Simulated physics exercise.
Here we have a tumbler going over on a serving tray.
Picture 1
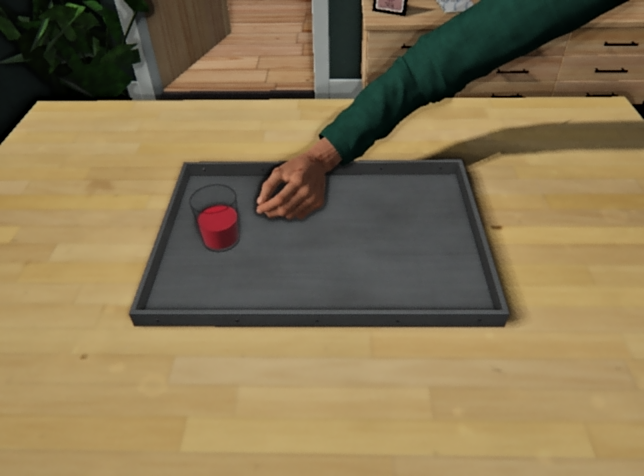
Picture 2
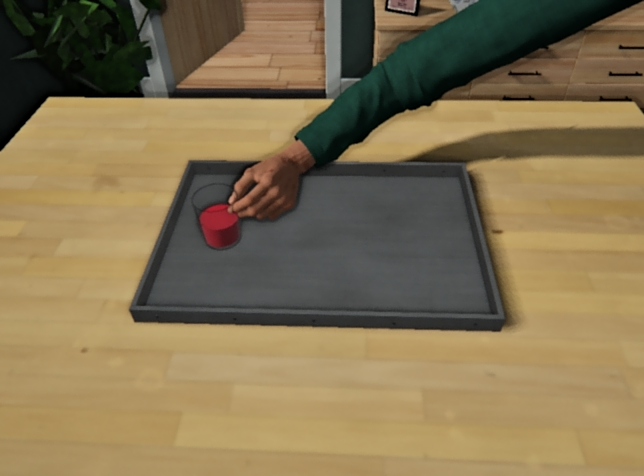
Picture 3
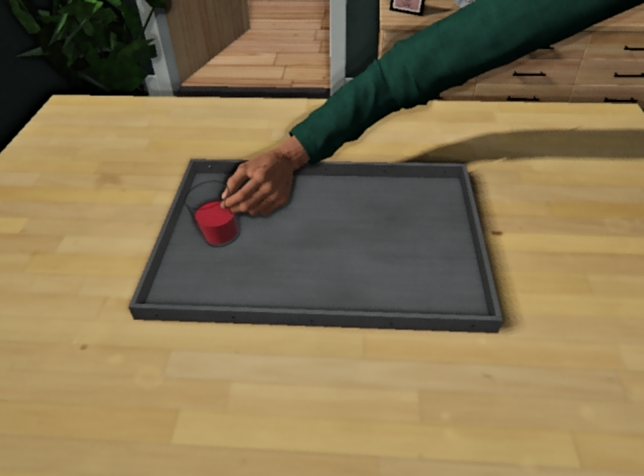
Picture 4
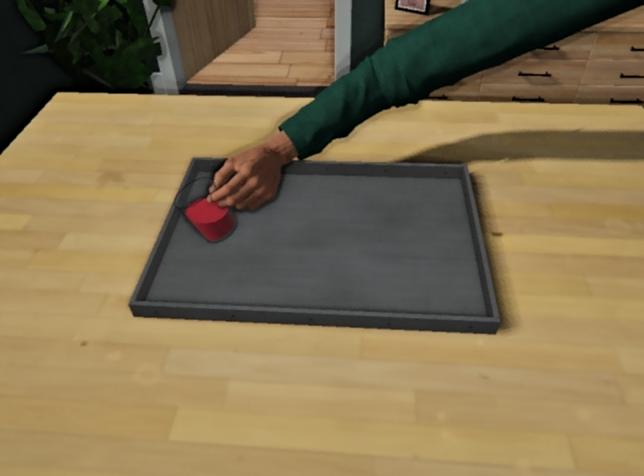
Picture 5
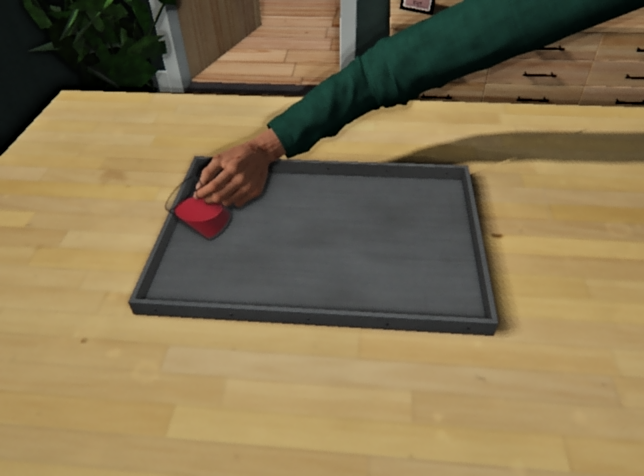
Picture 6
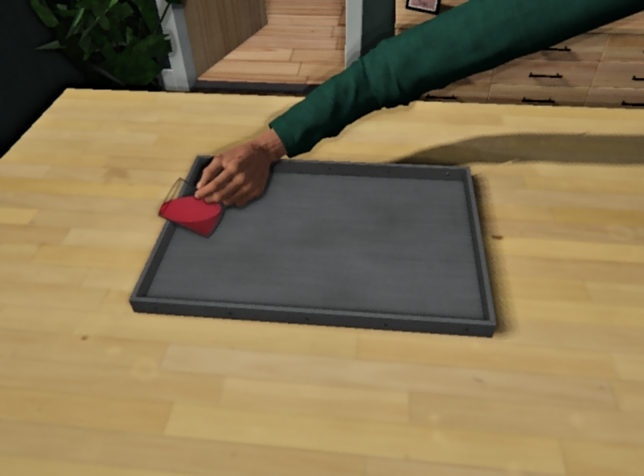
We see a hand in a green sleeve reach left across a dark gray tray on a wooden table and push a clear tumbler about half full of red liquid, which tilts steeply to the left.
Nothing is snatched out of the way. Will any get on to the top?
It gets out on to the top.
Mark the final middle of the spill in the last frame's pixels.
Roughly at (24, 228).
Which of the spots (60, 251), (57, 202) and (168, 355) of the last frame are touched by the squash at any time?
One: Wet. Two: In the puddle. Three: Untouched.
Next, the tumbler lies across the rim; the puddle covers about as much as a plate; the table is getting wet.
After that, the puddle covers about as much as a tray; the table is getting wet.
Finally, the puddle covers about as much as a tray; the table is getting wet.
